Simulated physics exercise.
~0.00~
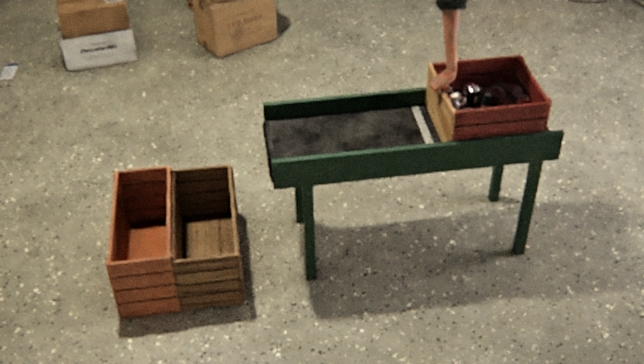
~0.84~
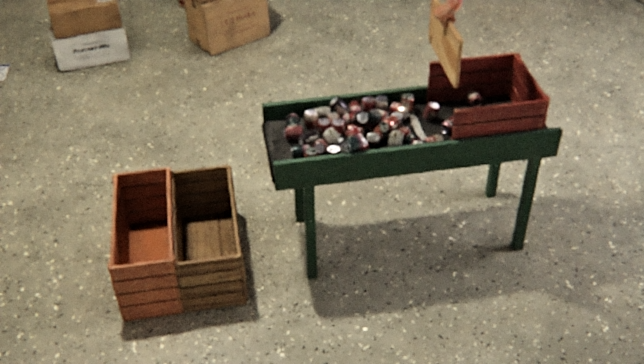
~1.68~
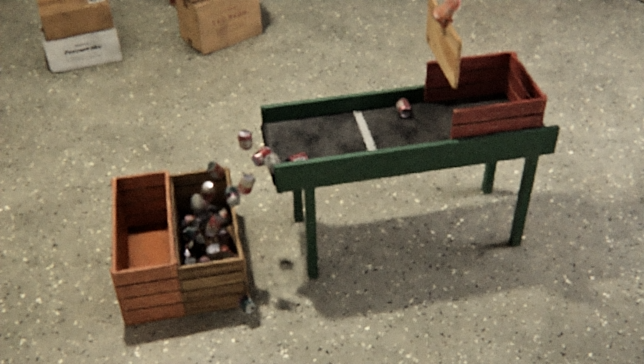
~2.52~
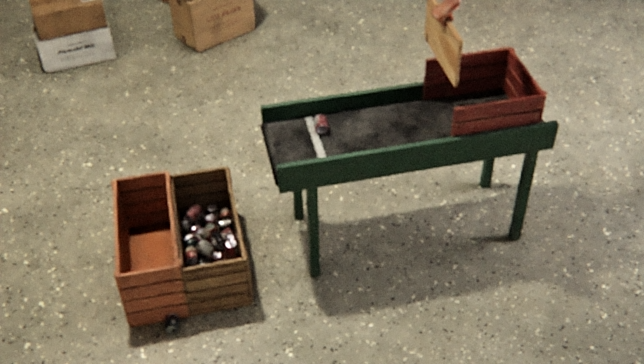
On a speckled grey floor, a green-sided conveyor table stands with a red crate of small cans at its right end and two open wooden bins, one orange and one brown, below its left end. A hand at the crate's left side lifts a wooden gate, and cans spread leftward across the dark belt. The white stripe shifts left as the cans tumble off the end, most of them dropping into the nearer brown bin. By the last view that bin holds a heap of cans, the orange one looks empty, one can remains on the belt beside the stripe, and another lies on the floor by the bins.
